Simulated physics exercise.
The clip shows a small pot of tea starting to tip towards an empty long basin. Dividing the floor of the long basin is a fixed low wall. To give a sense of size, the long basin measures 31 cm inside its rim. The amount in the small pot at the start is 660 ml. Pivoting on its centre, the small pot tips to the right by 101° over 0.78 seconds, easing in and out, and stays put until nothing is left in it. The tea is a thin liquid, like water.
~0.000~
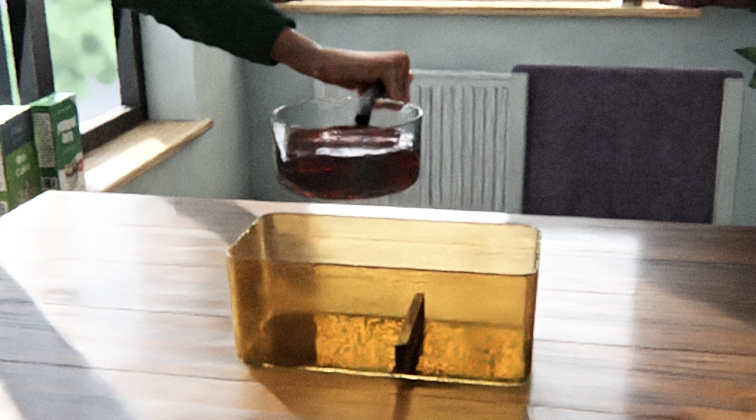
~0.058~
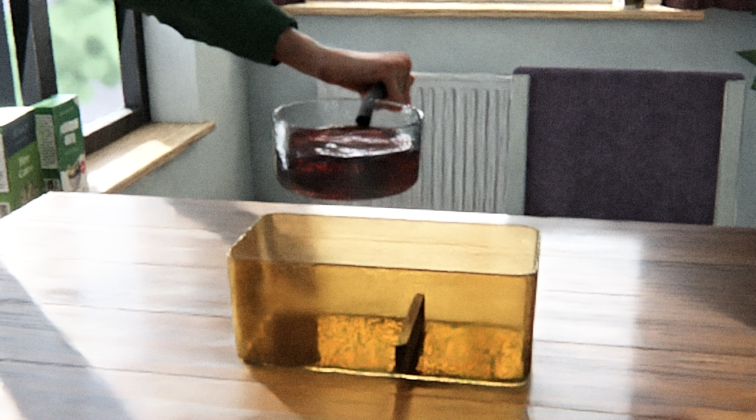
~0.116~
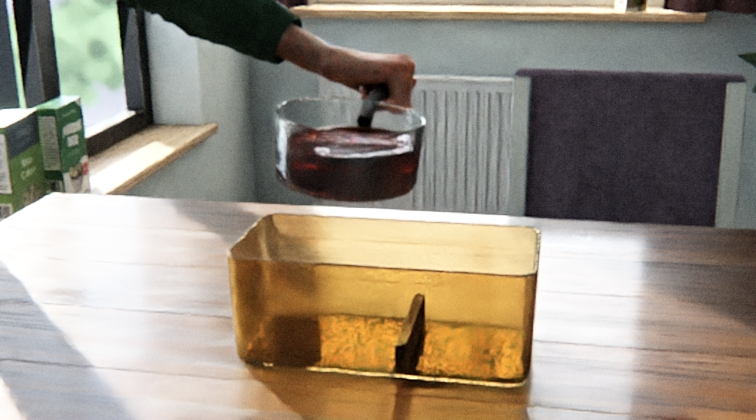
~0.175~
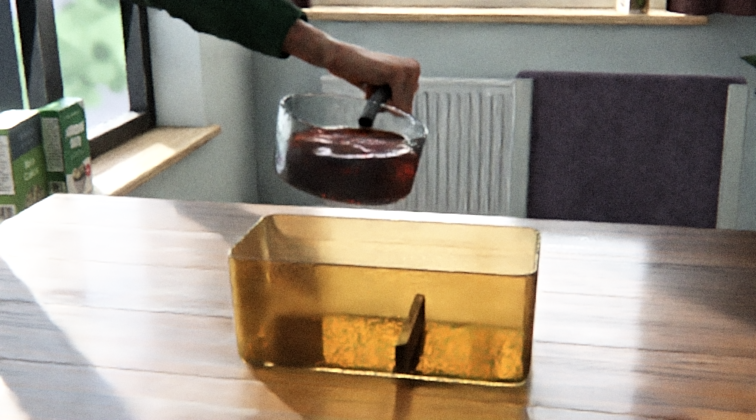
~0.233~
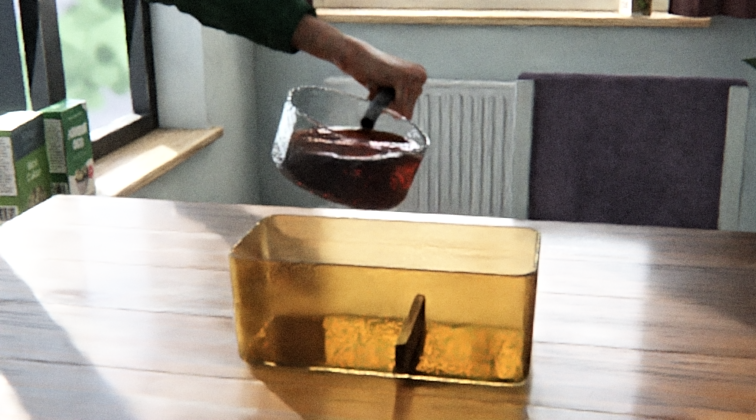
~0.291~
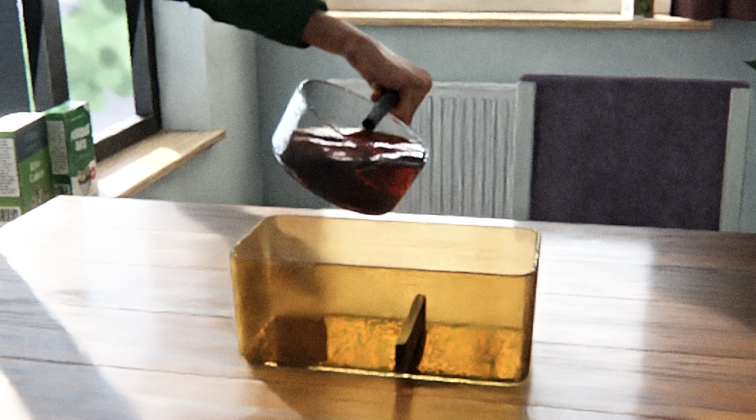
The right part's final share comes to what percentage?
It comes to roughly 83 %.
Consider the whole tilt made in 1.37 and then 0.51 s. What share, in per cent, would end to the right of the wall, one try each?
About 85 %, then about 70 %.
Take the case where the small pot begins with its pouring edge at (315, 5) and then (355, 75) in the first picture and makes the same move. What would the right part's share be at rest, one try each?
15 and 40 %.
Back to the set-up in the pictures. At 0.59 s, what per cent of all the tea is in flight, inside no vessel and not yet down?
I'd put it at about 28 percent.
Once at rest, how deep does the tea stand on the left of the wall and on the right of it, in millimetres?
The left side settles near 4 mm and the right side near 34 mm.
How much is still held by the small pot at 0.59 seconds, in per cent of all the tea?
Around 32 percent.
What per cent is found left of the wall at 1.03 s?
I'd put it near 14 percent.
By 0.59 s the tilt is 87° and 33 per cent is still to pour, 0 is left of the wall and 39 right of it.
By 0.81 s the tilt is 101° and 8 per cent is still to pour, 14 is left of the wall and 73 right of it.
By 1.03 s the tilt is 101° and 1 per cent is still to pour, 14 is left of the wall and 84 right of it.
By 1.28 s the tilt is 101° and 0 per cent is still to pour, 16 is left of the wall and 84 right of it.
At rest 16 per cent lies left of the wall, 83 right of it and 0 outside.
